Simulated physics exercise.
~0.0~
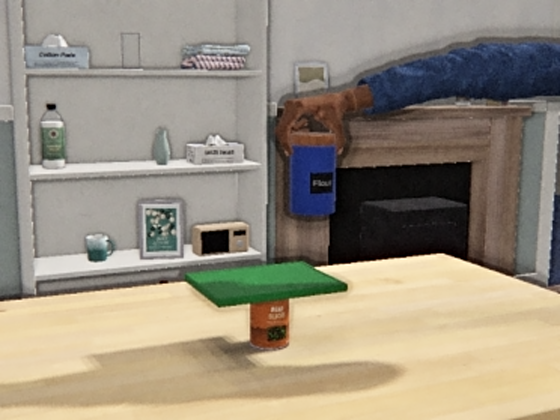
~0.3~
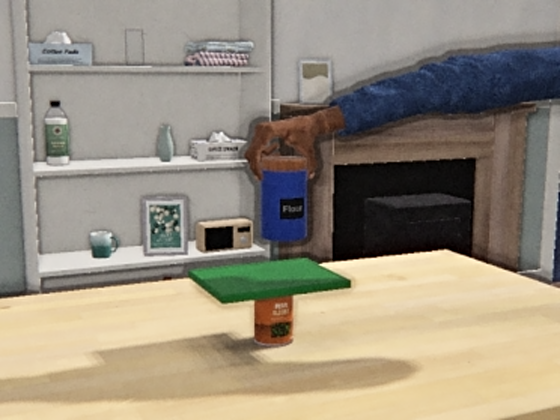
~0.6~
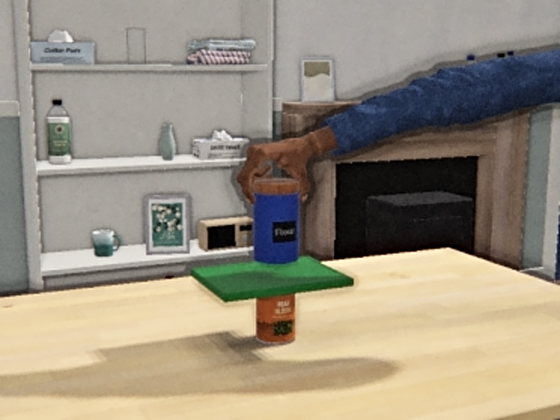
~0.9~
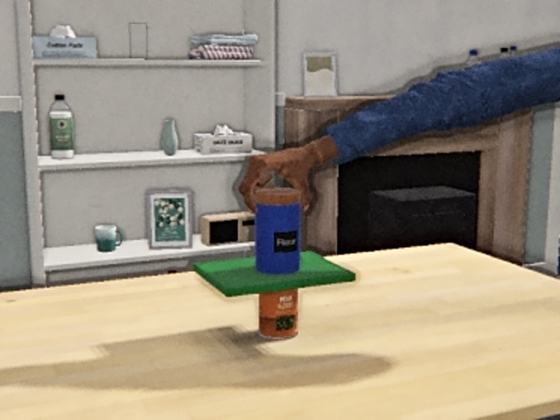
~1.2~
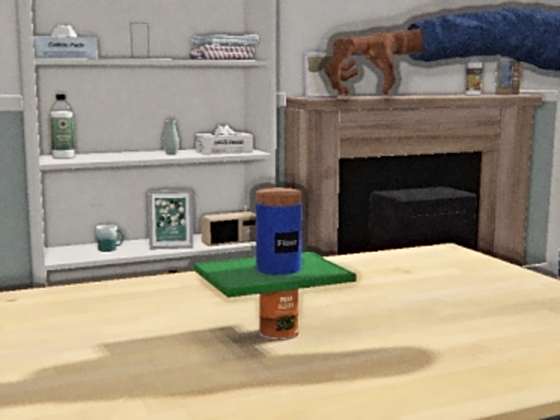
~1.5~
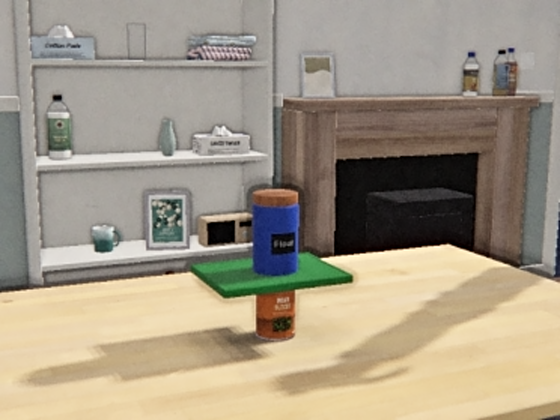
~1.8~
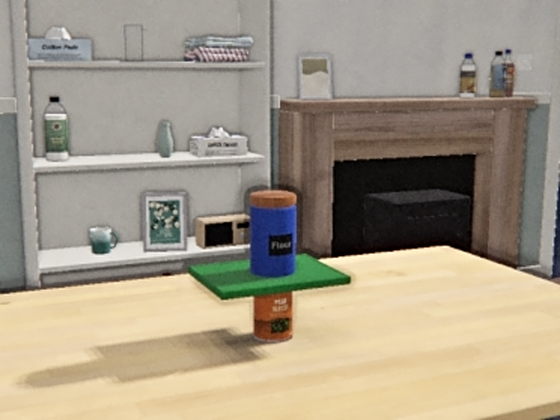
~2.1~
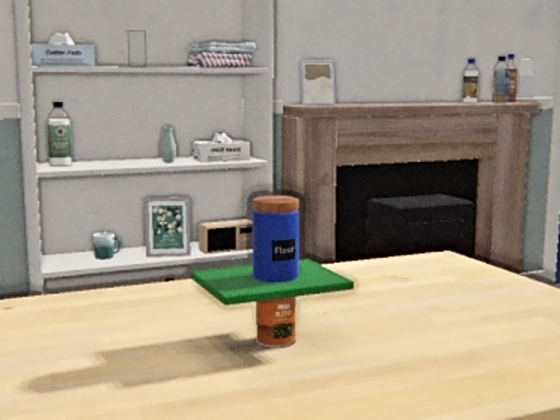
Blue flour jar being lowered by a hand onto a green board atop an orange tin, then released and standing upright.
